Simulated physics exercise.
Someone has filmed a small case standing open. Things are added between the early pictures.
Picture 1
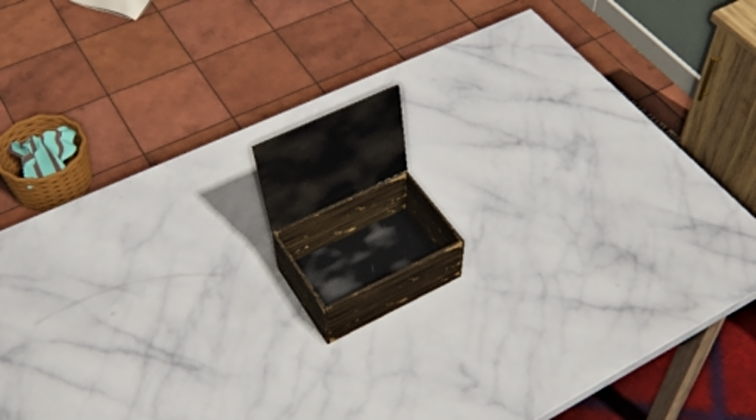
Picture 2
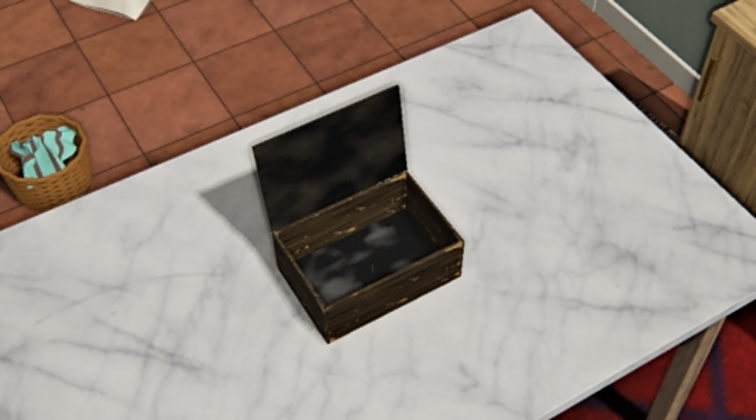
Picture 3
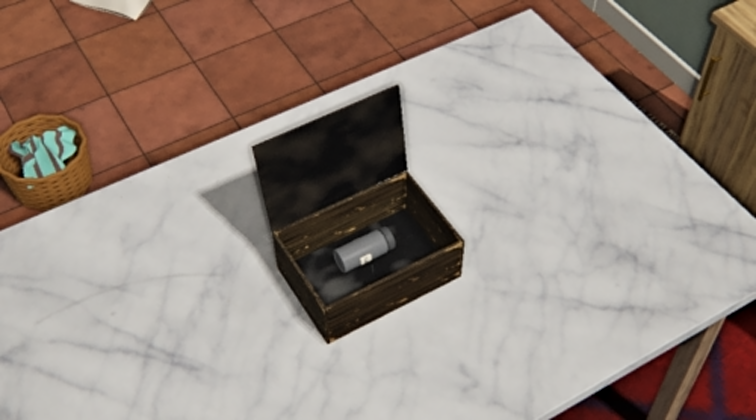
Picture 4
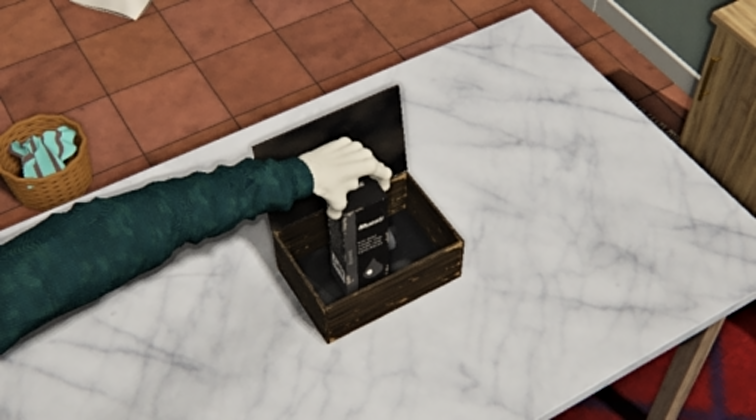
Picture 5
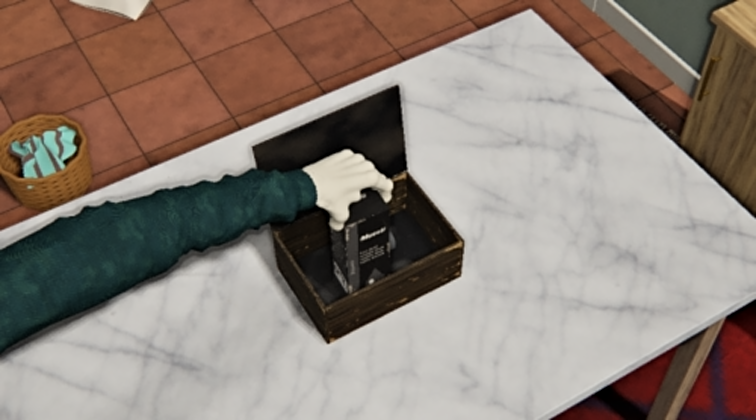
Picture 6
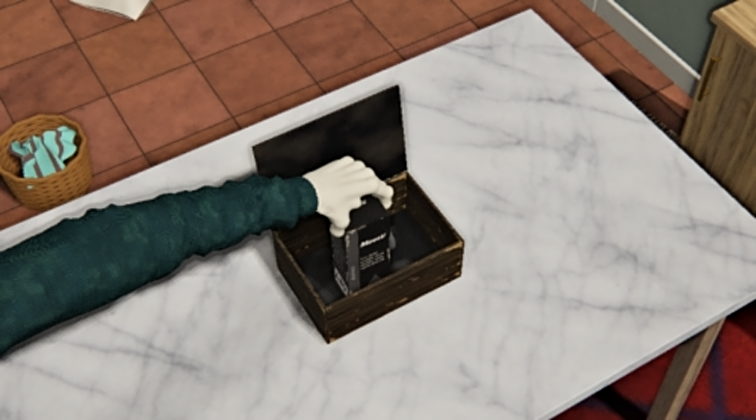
A gloved hand in a green sleeve lowering a black carton into an open wooden case after a grey cylinder appears inside.
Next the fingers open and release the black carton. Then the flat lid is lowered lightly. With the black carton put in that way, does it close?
As it turns out, it stays ajar.
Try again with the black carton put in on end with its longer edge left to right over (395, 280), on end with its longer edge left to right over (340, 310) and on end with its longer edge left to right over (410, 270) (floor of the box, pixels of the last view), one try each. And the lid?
First, it is held up; second, it is held up; third, it is held up.
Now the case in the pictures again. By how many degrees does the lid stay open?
About 55°.
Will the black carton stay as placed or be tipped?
It keeps its pose.
Then, 1.30 s past the last view, lid 78° above the rim.
Then, 1.80 s past the last view, lid 55° above the rim.
Finally, lid 55° above the rim; both still in place. Final places as the last picture's camera would see them, black carton near (361, 253).
